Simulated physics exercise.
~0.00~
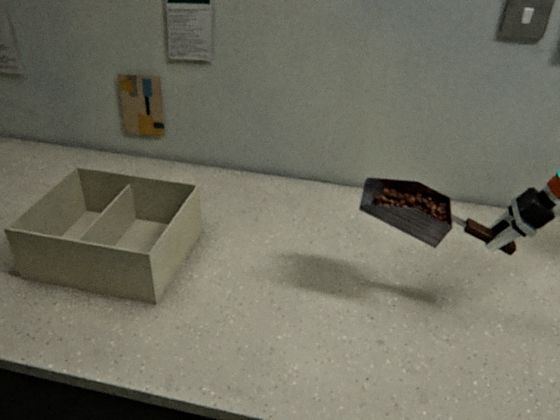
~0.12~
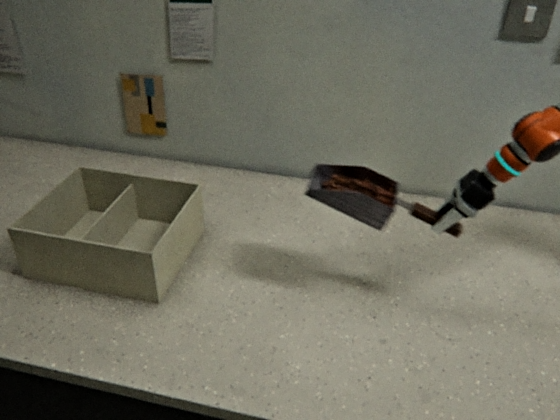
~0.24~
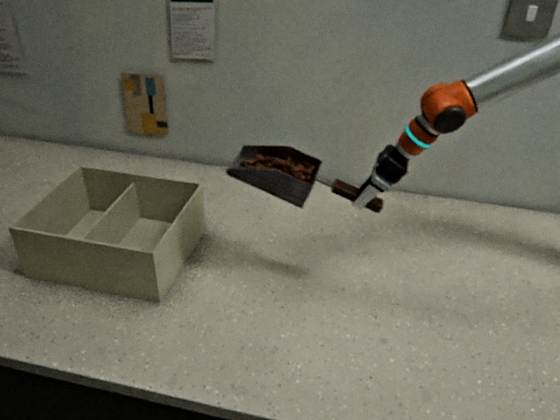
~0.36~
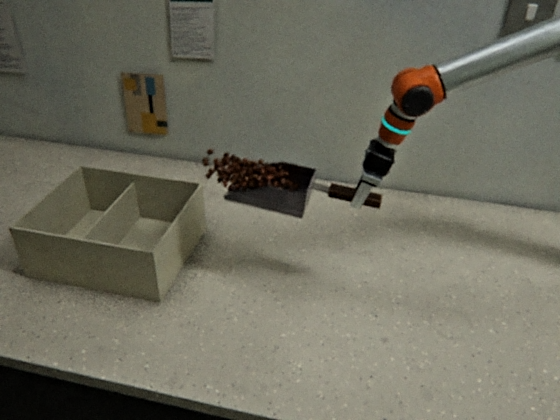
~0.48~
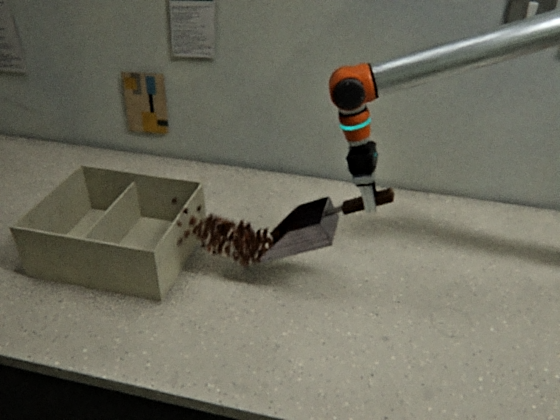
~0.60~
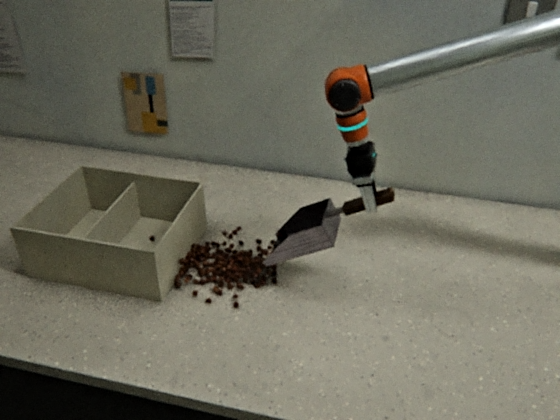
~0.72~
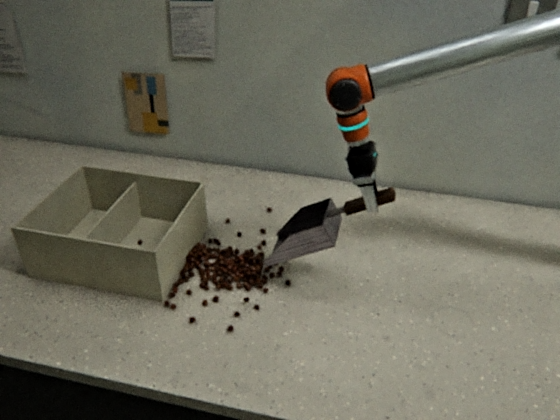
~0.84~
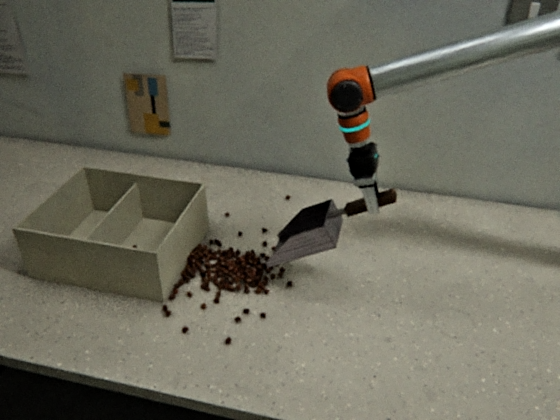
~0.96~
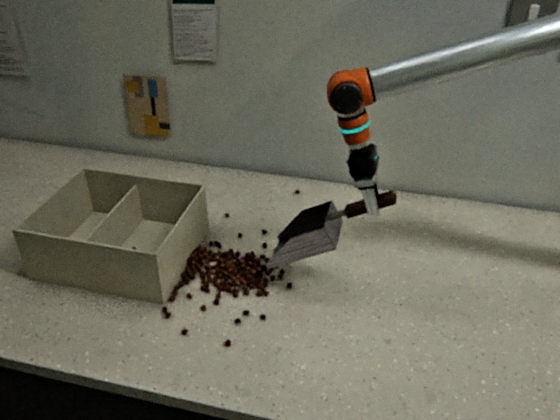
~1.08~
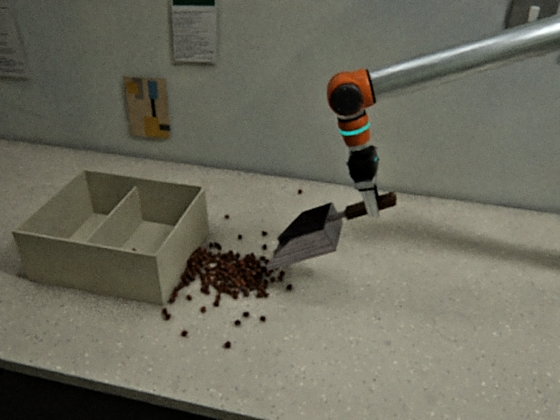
Robot arm carrying a scoop of brown pellets left, tipping it short of a divided box and spilling them across the counter.
